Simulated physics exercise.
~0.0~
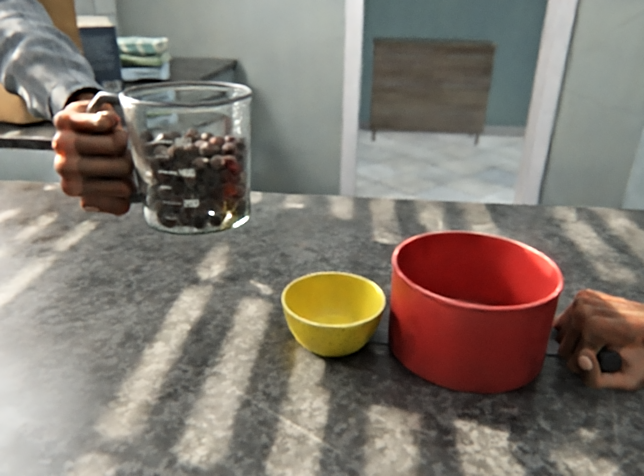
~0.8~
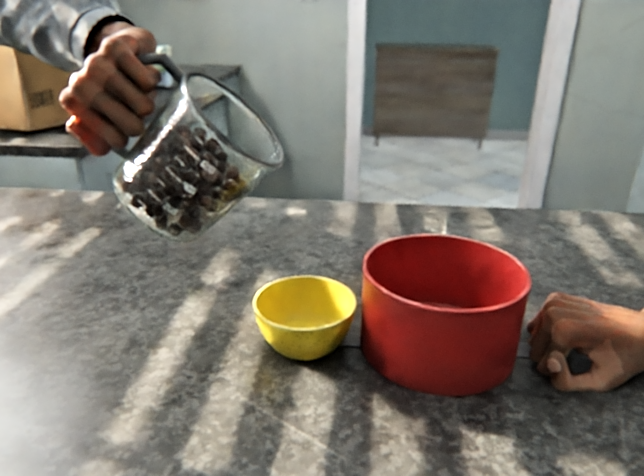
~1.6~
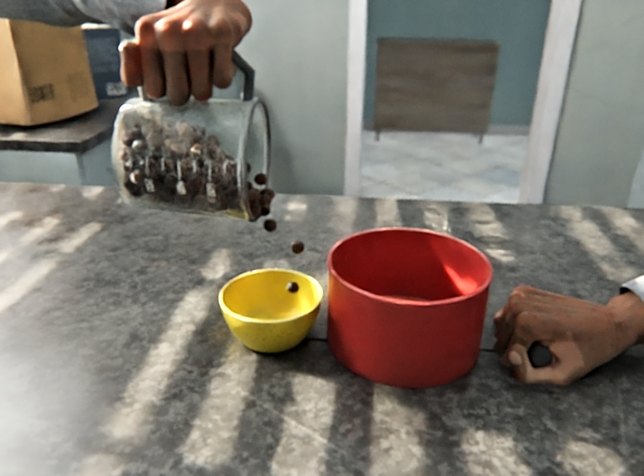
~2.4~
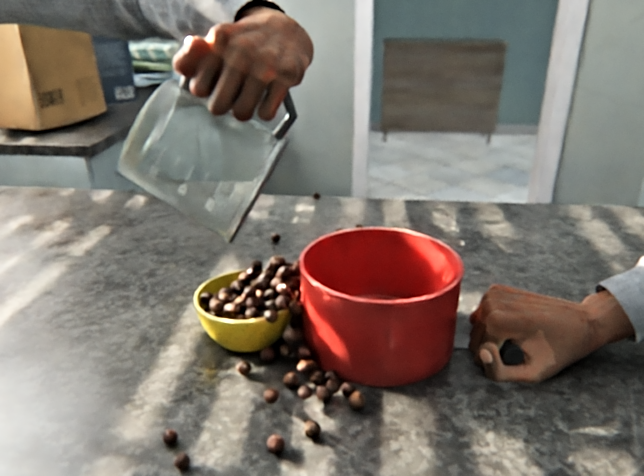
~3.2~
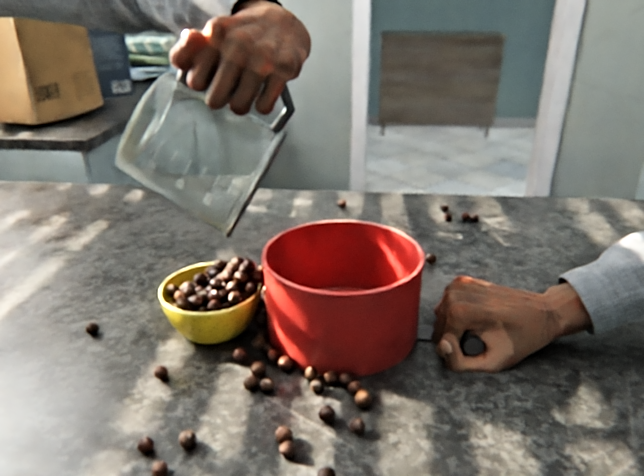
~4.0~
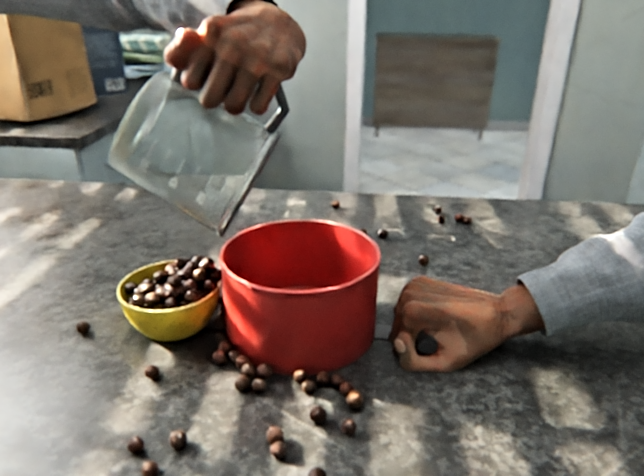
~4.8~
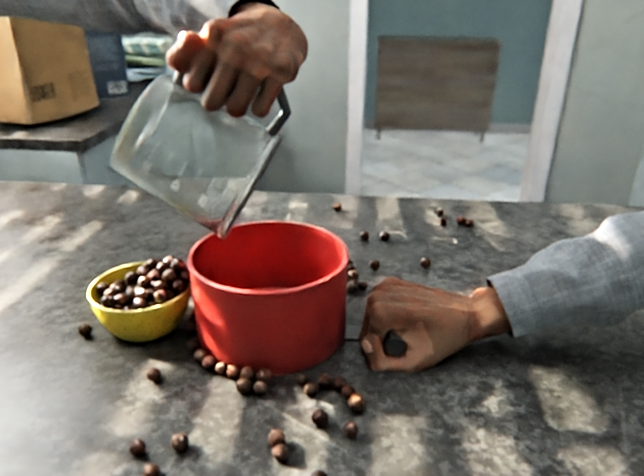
To begin with, one hand holds a clear glass jug of round chocolate balls upright above a grey tabletop, while another hand rests beside a red pot joined to a small yellow bowl. The pot and bowl slide steadily left as the jug tips over. The first balls drop toward the yellow bowl, and soon it is heaped full, with others spilling and scattering across the table. The emptied jug stays tilted steeply while the dishes keep moving left. Finally, the yellow bowl holds a mound of balls, many lie loose around the table, and the red pot appears empty.
